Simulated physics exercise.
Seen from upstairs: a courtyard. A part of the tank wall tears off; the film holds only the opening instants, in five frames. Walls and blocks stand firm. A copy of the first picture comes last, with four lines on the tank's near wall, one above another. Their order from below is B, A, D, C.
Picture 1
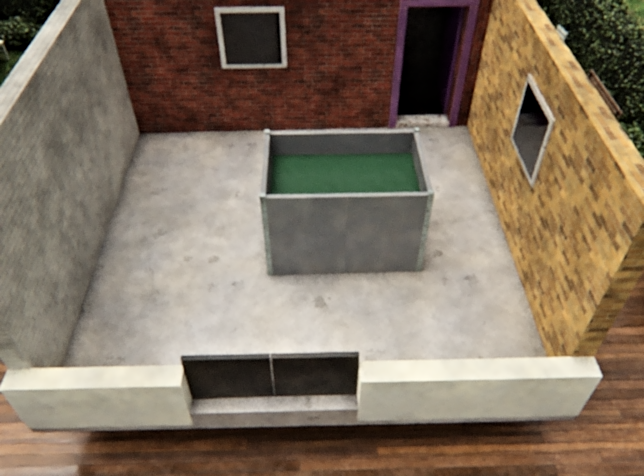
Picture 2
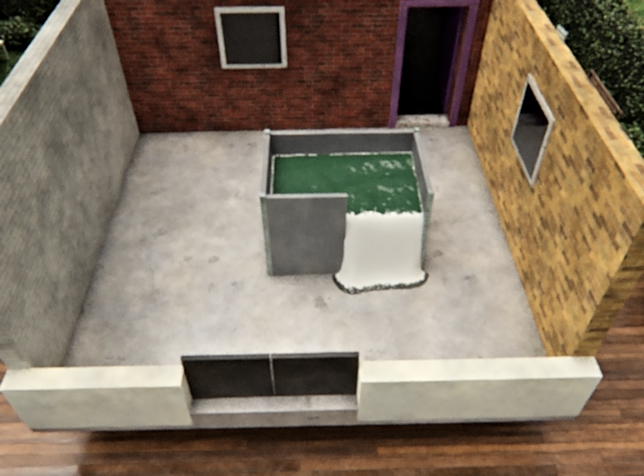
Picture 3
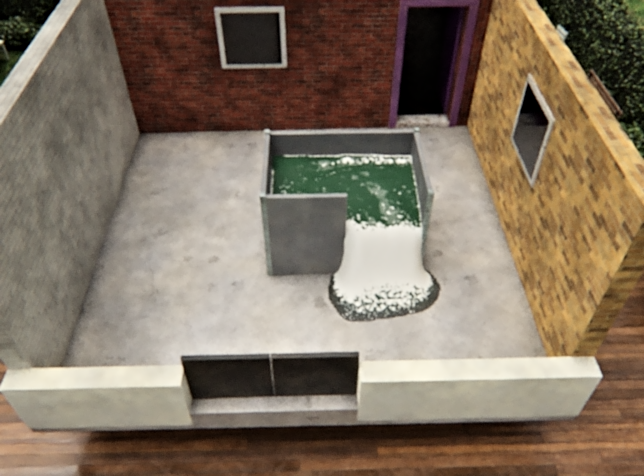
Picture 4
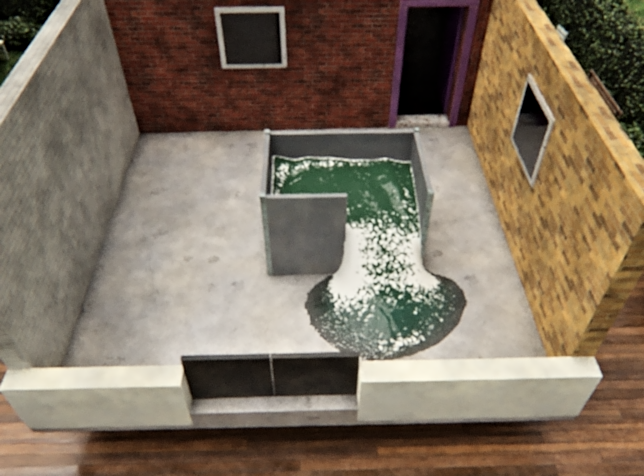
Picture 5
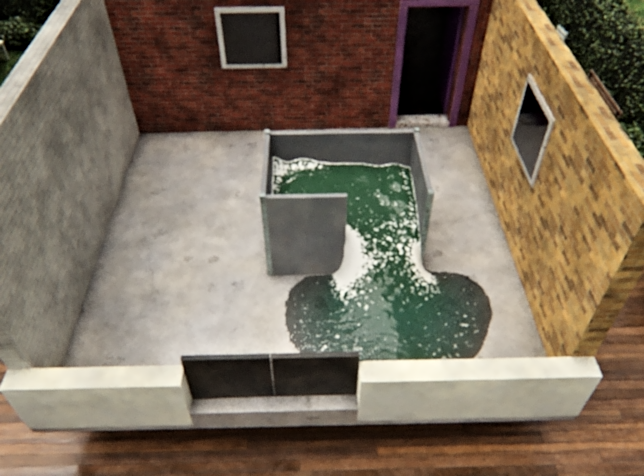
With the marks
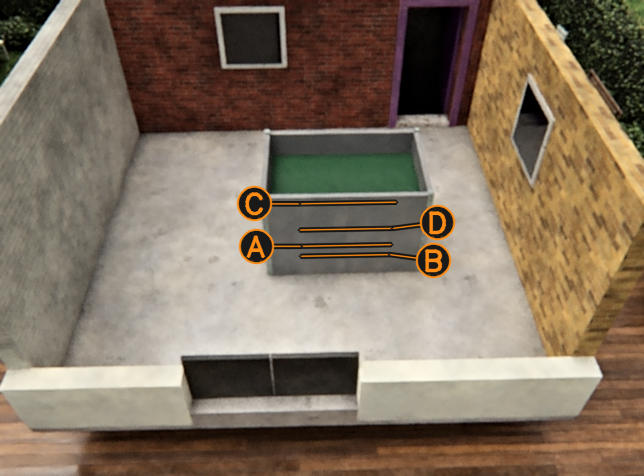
Green water pours through an opening in the grey tank's front and spreads across the floor.
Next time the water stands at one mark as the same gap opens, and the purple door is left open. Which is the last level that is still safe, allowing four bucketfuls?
A.
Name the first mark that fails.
It is D.
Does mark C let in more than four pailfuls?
Yes, it does.
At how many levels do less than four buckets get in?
Two of them.
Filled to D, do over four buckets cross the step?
Yes, that goes wrong.
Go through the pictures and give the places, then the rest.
Water in the tank at rest, its middle at (344, 182); foot of the purple doorway at (422, 127); shut gate at (271, 361).
Water covers 1 % of the ground and shows as far out as (342, 283).
Water covers 3 % of the ground and shows as far out as (349, 313).
Water covers 7 % of the ground and shows as far out as (448, 318).
Water covers 13 % of the ground and shows as far out as (477, 313).
On the marked copy, A at (345, 245); B at (345, 255); C at (347, 203); D at (346, 229); from the bottom up B, A, D, C.
Choosing A, a splash gets over, under a bucket.
Choosing B, nothing gets over.
Choosing C, dozens of bucketfuls pour in.
Choosing D, about 7 bucketfuls get in.
